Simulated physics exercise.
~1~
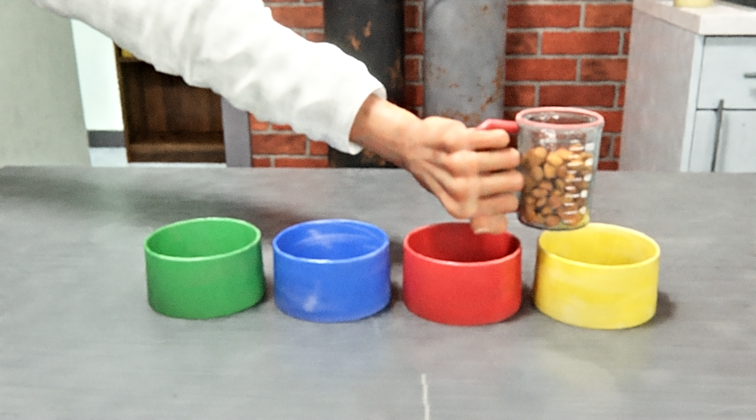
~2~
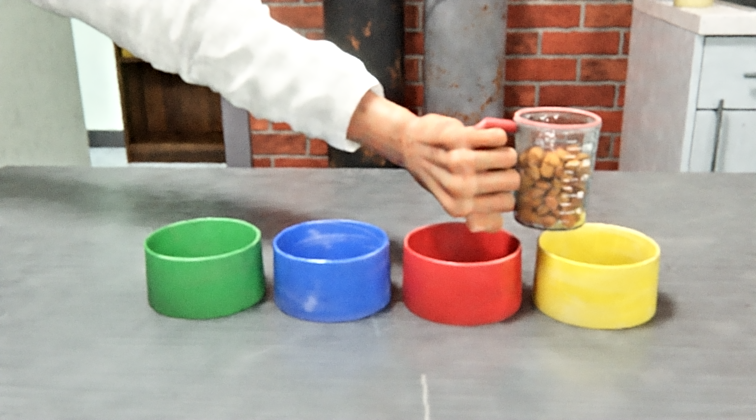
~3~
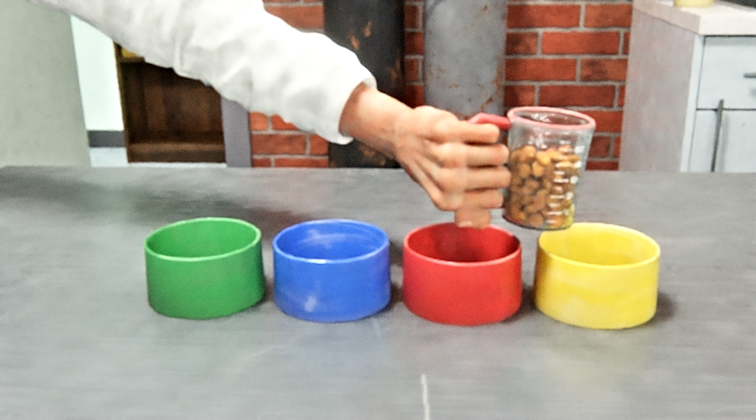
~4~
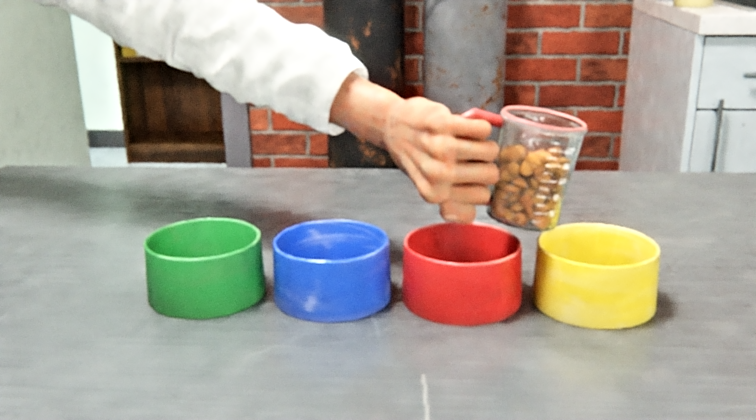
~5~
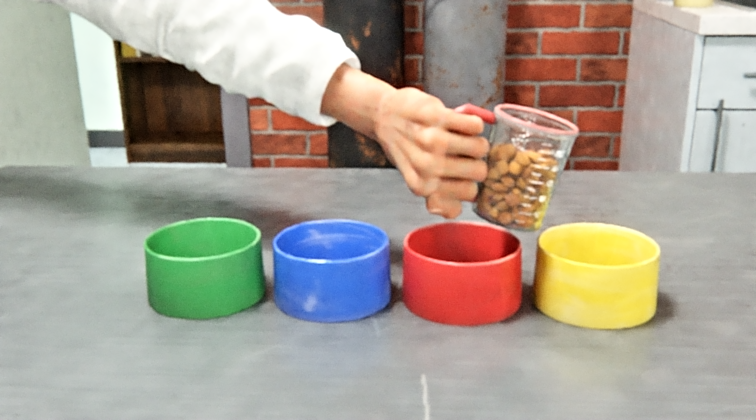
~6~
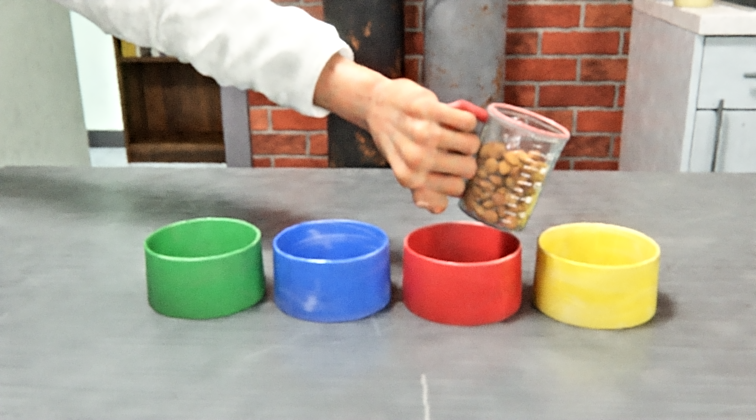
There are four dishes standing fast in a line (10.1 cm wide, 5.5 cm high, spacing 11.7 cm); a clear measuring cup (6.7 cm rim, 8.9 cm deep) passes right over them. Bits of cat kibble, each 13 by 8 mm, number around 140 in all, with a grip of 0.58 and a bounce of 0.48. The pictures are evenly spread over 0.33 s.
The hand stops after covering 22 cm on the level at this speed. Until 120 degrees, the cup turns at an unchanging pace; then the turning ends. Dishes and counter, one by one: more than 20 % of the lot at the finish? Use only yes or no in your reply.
Red: No; blue: Yes; green: No; yellow: No; counter: No.
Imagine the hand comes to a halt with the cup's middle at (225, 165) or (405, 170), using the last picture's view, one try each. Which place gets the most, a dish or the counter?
Blue, then red.
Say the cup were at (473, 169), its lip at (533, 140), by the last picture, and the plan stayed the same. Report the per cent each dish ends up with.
Red: 0 / blue: 100 / green: 0 / yellow: 0.
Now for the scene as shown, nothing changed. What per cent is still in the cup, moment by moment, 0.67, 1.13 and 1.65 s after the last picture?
Close to 100, 100 and 25 per cent respectively.
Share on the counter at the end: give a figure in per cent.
Roughly 0 percent.
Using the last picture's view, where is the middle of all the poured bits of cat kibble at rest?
Somewhere near (345, 276) in the last picture.
Then, 0.67 s after the last picture, tilt 66 degrees; cup holds 100 %.
Then, 1.13 s after the last picture, tilt 98 degrees; cup holds 100 %.
Then, 1.65 s after the last picture, tilt 120 degrees; cup holds 25 %, blue 70 %.
In the end, red 0 %, blue 100 %, green 0 %, yellow 0 %, counter 0 %.
